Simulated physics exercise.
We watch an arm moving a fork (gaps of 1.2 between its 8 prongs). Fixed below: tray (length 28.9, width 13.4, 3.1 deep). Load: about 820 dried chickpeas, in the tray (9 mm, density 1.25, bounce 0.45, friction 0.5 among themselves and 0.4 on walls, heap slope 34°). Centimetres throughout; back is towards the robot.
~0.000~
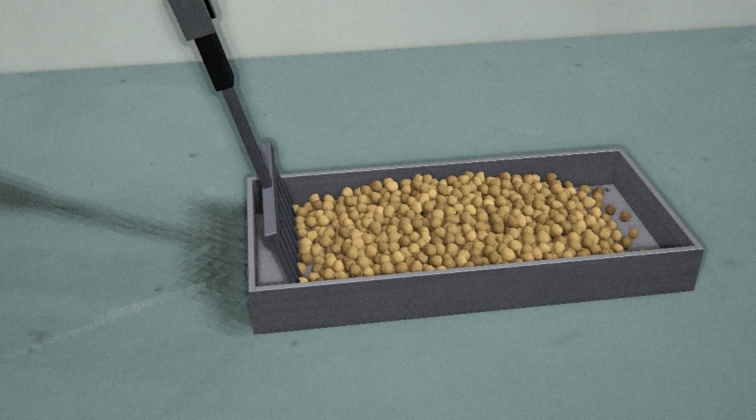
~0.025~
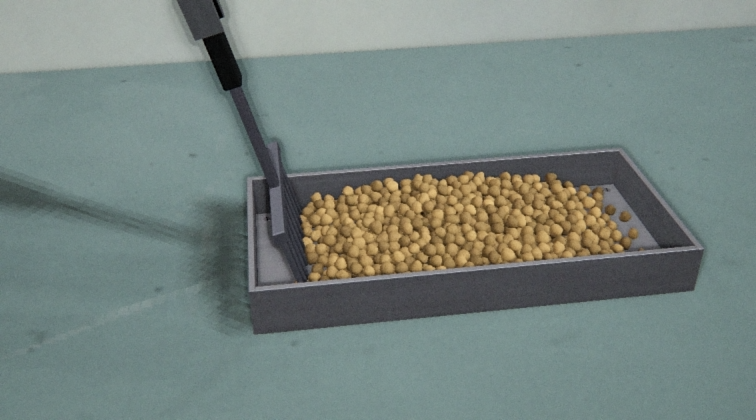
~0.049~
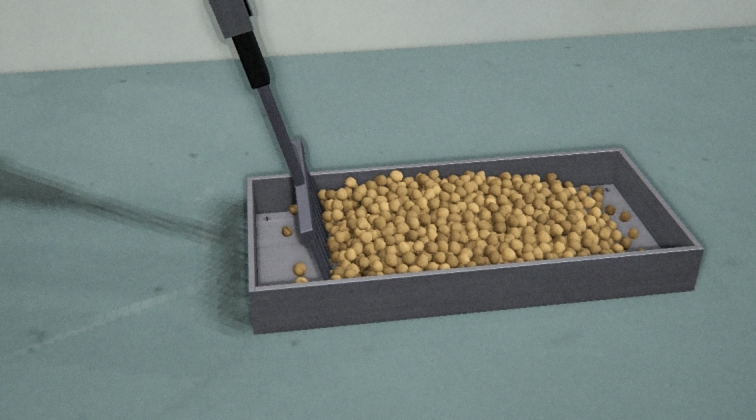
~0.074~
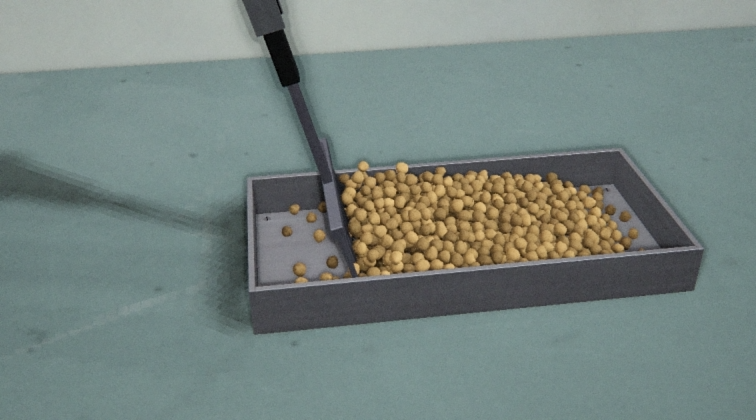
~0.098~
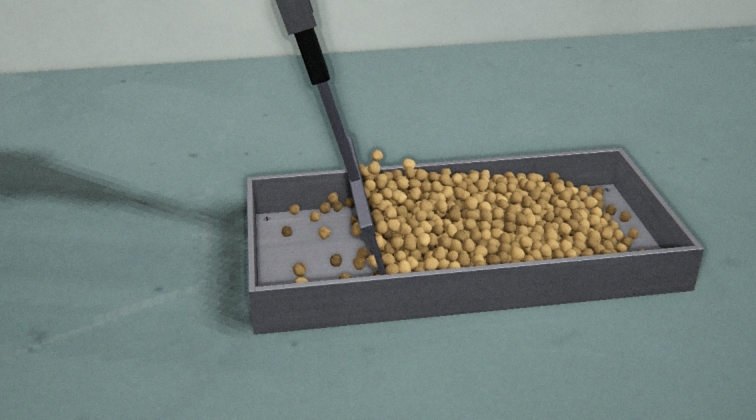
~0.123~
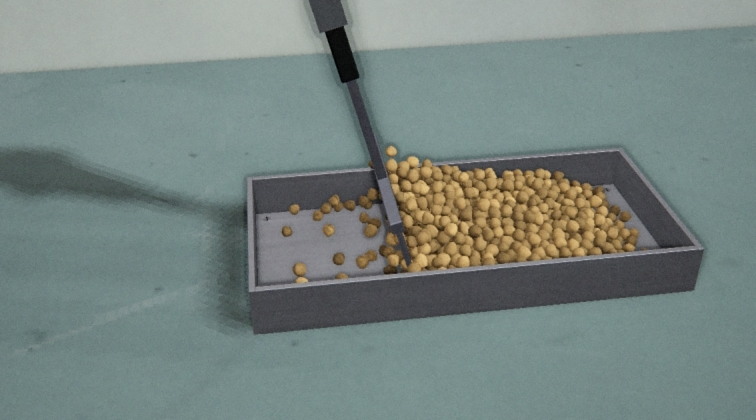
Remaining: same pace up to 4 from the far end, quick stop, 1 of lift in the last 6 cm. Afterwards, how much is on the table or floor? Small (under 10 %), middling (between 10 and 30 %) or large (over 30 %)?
Share on the table or floor: Large (over 30 %).
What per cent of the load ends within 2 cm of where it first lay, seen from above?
Some 5 per cent.
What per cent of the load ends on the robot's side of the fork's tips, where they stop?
Some 30 per cent.
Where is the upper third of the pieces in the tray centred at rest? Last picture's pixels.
Around (622, 201).
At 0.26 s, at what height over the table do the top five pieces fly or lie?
About 7 cm.
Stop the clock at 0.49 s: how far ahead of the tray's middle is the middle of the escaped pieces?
About 22 cm.
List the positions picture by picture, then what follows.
In the first picture, the fork bar at (269, 189), sloping 75°; upper third of the load around (456, 220), from x 285 to 640, top at y 175; 818 in the tray.
In the second picture, the fork bar at (277, 189), sloping 75°; upper third of the load around (452, 220), from x 285 to 640, top at y 175.
In the third picture, the fork bar at (302, 187), sloping 75°; upper third of the load around (435, 219), from x 285 to 640, top at y 175.
In the fourth picture, the fork bar at (329, 184), sloping 75°; upper third of the load around (433, 215), from x 285 to 640, top at y 165.
In the fifth picture, the fork bar at (356, 182), sloping 75°; upper third of the load around (439, 214), from x 285 to 640, top at y 155.
In the sixth picture, the fork bar at (383, 180), sloping 75°; upper third of the load around (446, 210), from x 285 to 645, top at y 150; 817 in the tray, 1 in flight or on the tool.
After 0.19 s, sloping 75°, highest piece 6 above the table; 813 in the tray, 2 on the table or floor, 3 in flight or on the tool.
After 0.26 s, sloping 75°, highest piece 8 above the table; 805 in the tray, 5 on the table or floor, 8 in flight or on the tool.
After 0.49 s, sloping 75°, highest piece 5 above the table; 486 in the tray, 328 on the table or floor, 4 in flight or on the tool.
After 1.19 s, sloping 75°, highest piece 4 above the table; 484 in the tray, 334 on the table or floor.
In the end, 484 in the tray, 334 on the table or floor. That is 41 % on the table or floor.
